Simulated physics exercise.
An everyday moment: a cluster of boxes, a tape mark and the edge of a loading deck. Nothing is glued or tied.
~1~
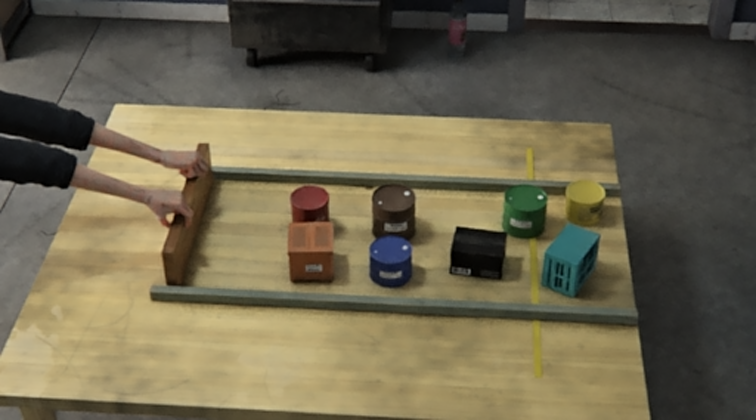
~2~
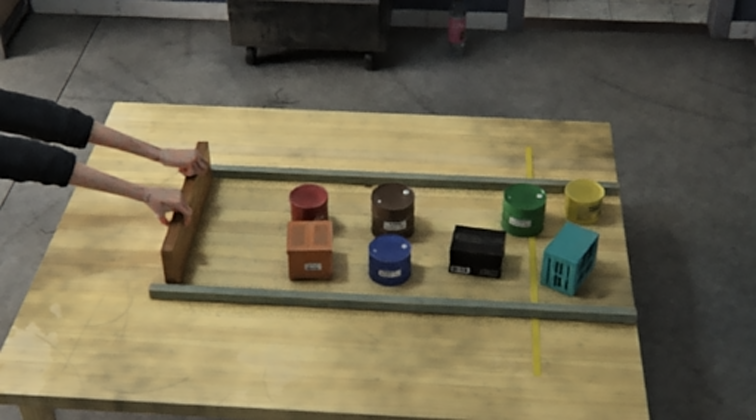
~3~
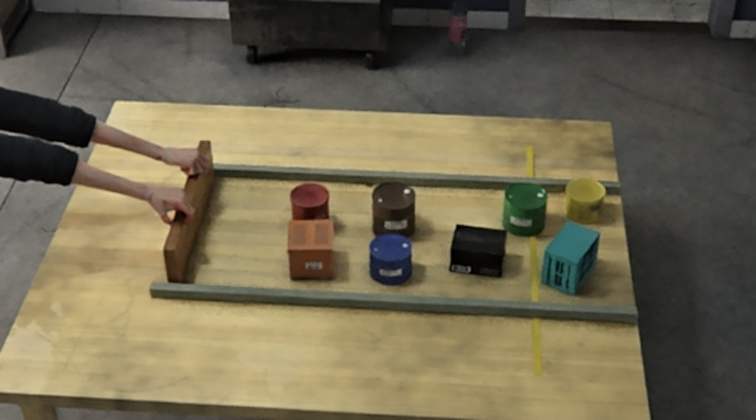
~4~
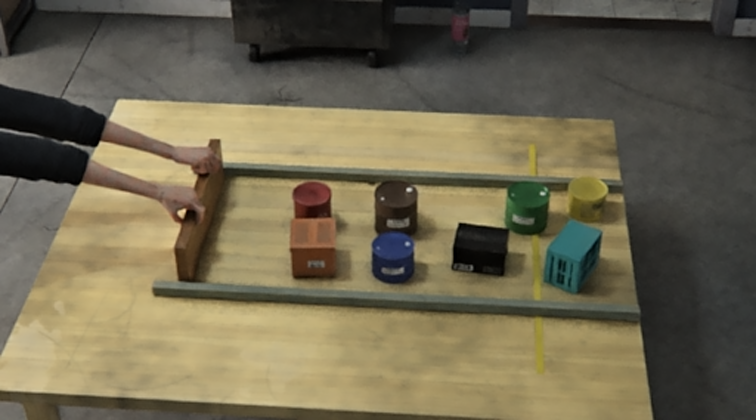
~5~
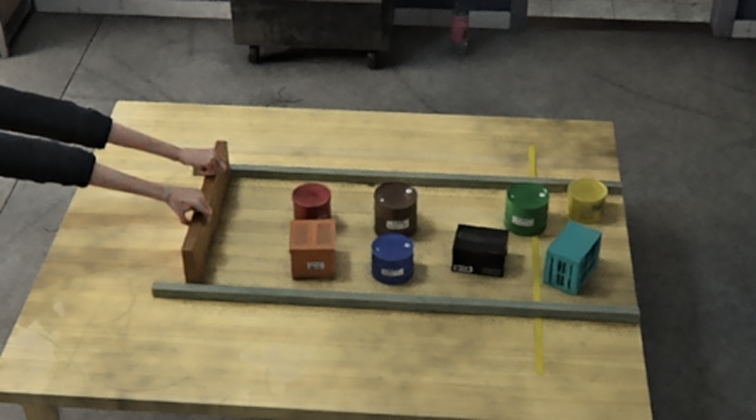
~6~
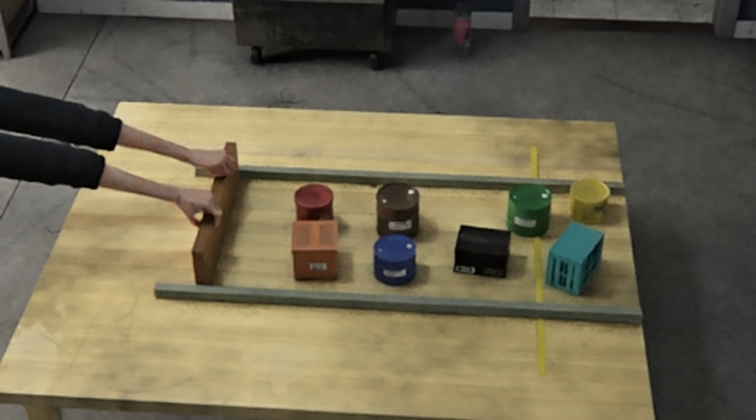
Two hands slide a wooden plank slightly right toward still boxes and canisters between rails.
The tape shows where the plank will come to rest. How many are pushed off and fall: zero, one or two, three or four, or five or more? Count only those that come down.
The number that fall off is one or two.
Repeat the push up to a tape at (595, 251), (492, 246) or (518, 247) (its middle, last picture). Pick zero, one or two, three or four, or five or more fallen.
For each place: 5 or more; none at all; either one or two.
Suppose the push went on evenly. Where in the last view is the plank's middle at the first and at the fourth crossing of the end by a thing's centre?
Near (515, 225) and (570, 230).
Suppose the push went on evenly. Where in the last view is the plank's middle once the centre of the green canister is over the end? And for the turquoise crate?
Its middle is around (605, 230) and around (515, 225).
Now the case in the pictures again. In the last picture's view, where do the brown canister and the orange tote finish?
The brown canister at (600, 229), the orange tote at (562, 264).
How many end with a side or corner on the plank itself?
The number is 2.
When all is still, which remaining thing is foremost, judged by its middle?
The black parcel ends nearest.
Soon after, none off yet; yellow pail at rest near (589, 202); turquoise crate at rest near (575, 259); green canister at rest near (529, 210).
Then, none off yet; yellow pail moved a little near (604, 197); turquoise crate moved a little near (596, 263); green canister moved about its own width near (571, 206).
By the end, the number that fall off is one or two; fallen, turquoise crate.
